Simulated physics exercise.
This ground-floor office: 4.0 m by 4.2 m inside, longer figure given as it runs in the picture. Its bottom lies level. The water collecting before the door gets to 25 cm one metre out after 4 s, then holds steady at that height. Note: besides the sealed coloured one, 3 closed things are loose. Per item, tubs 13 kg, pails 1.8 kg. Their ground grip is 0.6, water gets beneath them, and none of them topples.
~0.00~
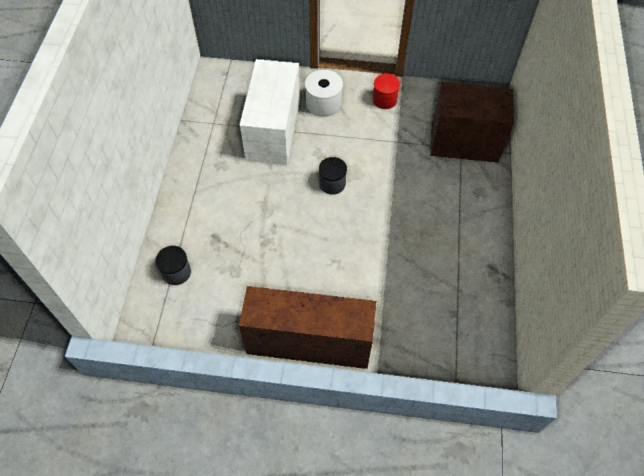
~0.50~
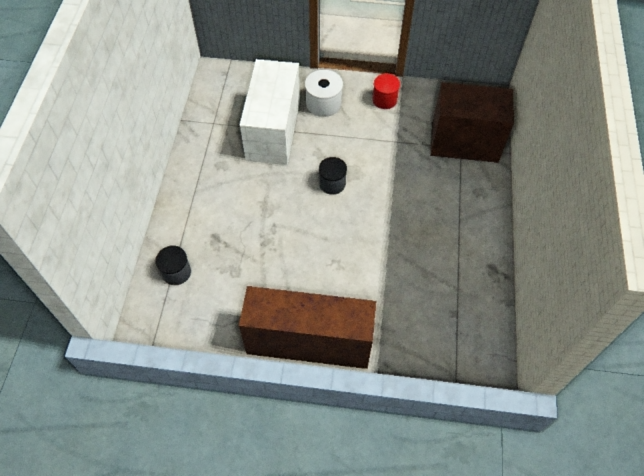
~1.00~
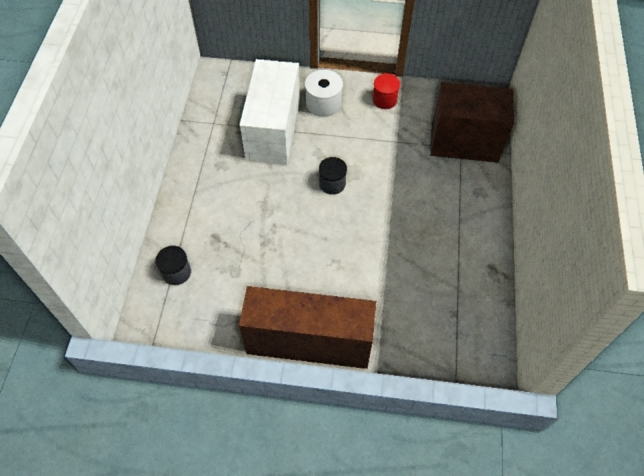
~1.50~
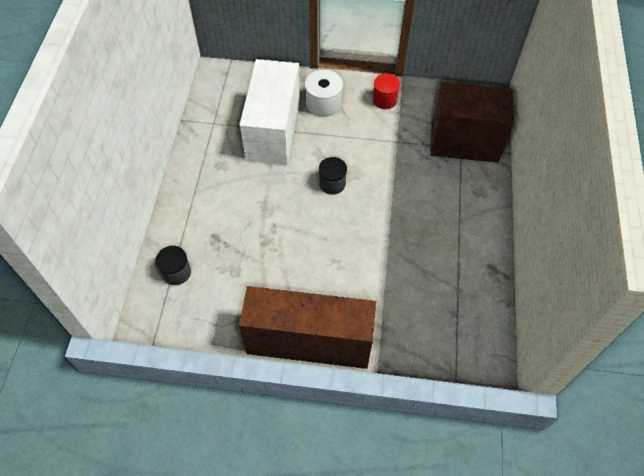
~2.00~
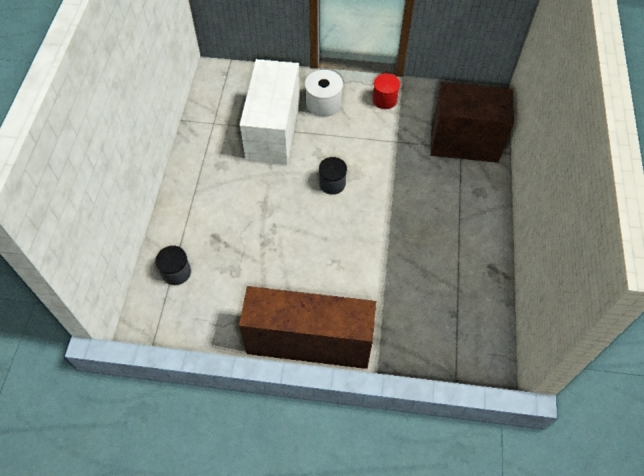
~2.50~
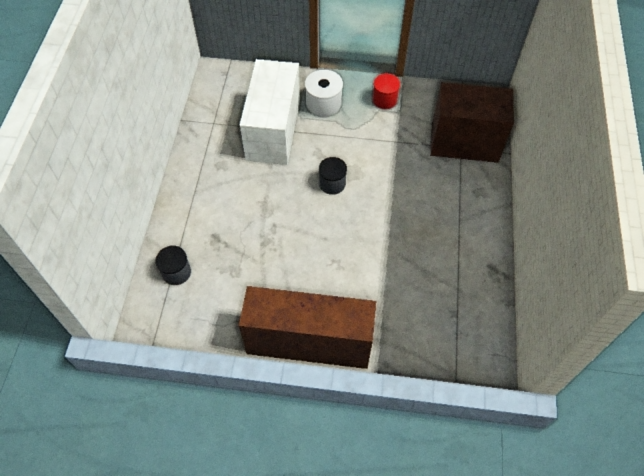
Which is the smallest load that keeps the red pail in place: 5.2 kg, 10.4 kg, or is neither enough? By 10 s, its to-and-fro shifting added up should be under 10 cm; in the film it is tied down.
I foresee failure with both masses.
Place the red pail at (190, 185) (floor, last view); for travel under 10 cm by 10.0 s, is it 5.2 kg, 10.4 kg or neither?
Looking at the loads, only the heavier keeps it.
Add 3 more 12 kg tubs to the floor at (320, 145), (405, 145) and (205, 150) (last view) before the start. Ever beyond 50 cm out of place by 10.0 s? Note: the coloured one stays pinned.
Spot one crosses the limit, spot two stays inside, spot three stays inside.
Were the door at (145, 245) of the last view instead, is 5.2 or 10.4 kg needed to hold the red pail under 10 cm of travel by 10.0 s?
That way, only the big mass suffices.
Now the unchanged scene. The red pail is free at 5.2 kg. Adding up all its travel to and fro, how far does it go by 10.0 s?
Roughly 300 cm.
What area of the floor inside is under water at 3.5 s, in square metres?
Somewhere about 3.5 m2, give or take.
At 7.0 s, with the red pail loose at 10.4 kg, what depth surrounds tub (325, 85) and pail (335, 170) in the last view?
Around 7 cm and 5 cm.
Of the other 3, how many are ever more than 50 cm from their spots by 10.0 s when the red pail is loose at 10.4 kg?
All told, that gives 3.
After 3.5 s the red pail would be 34 cm from its start with 5.2 kg and 6 cm from its start with 10.4 kg; 7 cm of water round it then.
After 4.5 s the red pail would be 96 cm from its start with 5.2 kg and 38 cm from its start with 10.4 kg; 6 cm of water round it then.
After 7.0 s the red pail would be 218 cm from its start with 5.2 kg and 110 cm from its start with 10.4 kg; 7 cm of water round it then.
After 10.0 s the red pail would be 273 cm from its start with 5.2 kg and 155 cm from its start with 10.4 kg; 12 cm of water round it then.
